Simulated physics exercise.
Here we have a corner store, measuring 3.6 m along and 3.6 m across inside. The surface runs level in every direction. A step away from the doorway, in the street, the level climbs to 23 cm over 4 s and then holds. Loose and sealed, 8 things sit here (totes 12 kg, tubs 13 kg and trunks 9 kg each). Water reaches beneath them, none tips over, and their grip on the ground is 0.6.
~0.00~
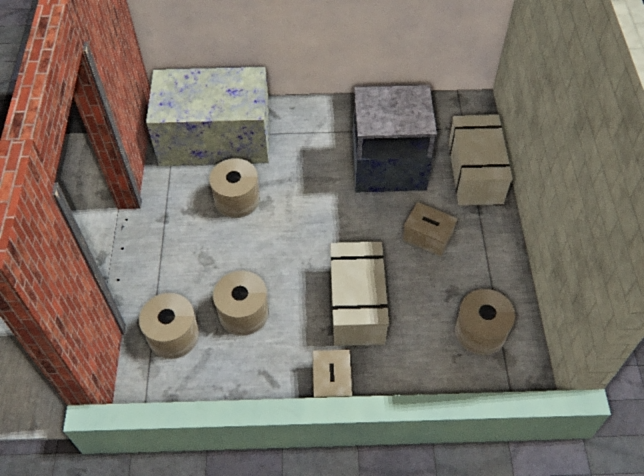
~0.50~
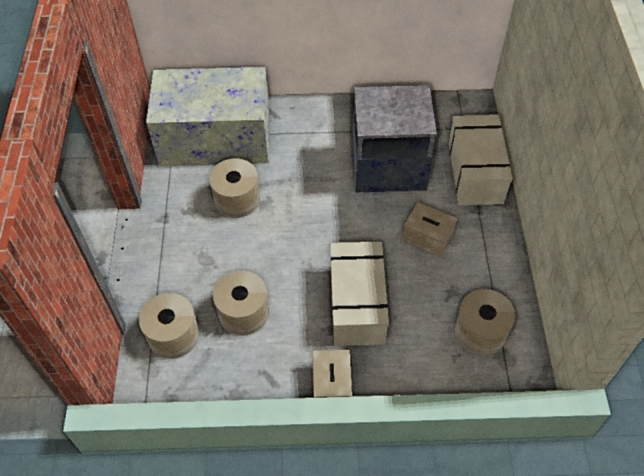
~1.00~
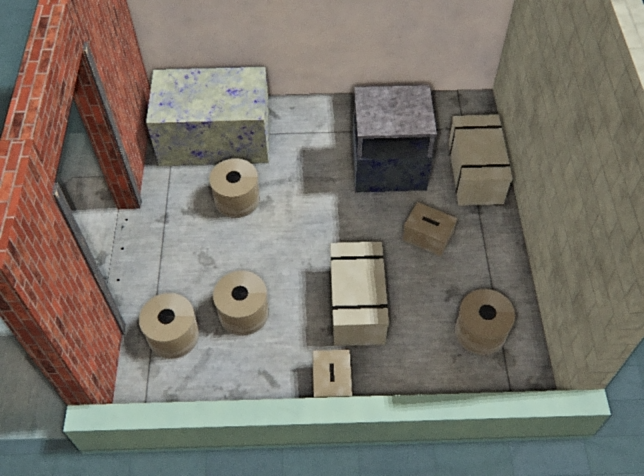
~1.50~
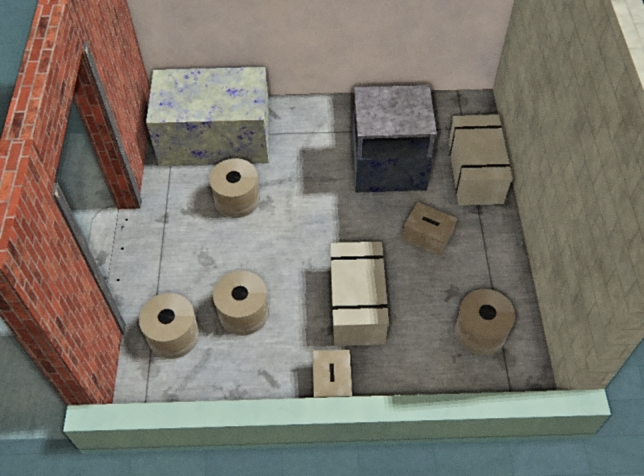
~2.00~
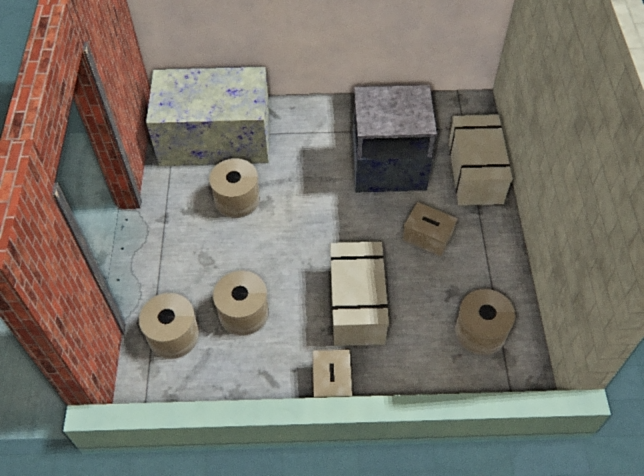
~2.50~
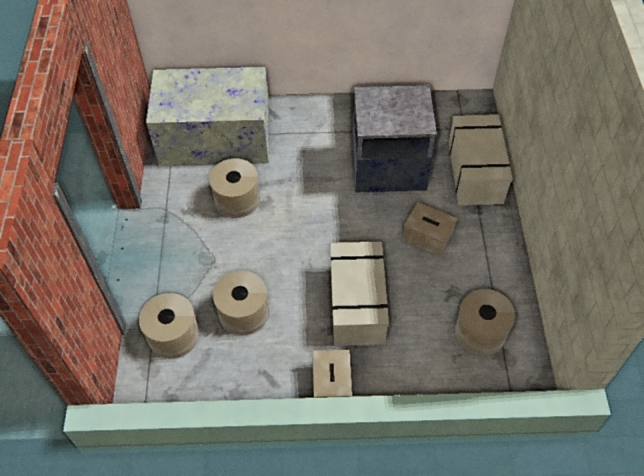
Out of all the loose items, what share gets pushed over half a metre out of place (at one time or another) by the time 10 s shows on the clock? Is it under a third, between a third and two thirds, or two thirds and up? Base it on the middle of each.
It is two thirds and up.
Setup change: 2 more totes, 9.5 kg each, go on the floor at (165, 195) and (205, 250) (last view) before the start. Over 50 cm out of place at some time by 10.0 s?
One by one: Below; above.
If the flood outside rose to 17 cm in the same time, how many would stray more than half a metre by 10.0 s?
With that change, 2 of them.
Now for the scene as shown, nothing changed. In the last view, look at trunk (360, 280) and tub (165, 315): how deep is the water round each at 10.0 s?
Some 12 cm at the first, some 11 cm at the second.
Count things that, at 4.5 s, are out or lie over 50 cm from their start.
The number by then is 0.
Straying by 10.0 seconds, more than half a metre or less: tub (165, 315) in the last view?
Result: Stayed within.
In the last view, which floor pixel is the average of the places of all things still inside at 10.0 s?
Around (337, 236).
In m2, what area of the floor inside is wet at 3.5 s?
Close to 2.5 m2, I'd say.
After 3.5 s 0 of 8 are over 50 cm from their spots; 0 afloat.
After 4.5 s 0 of 8 are over 50 cm from their spots; 0 afloat.
After 7.0 s 4 of 8 are over 50 cm from their spots; 3 afloat.
After 10.0 s 6 of 8 are over 50 cm from their spots, and 7 have been at some point; 8 afloat.
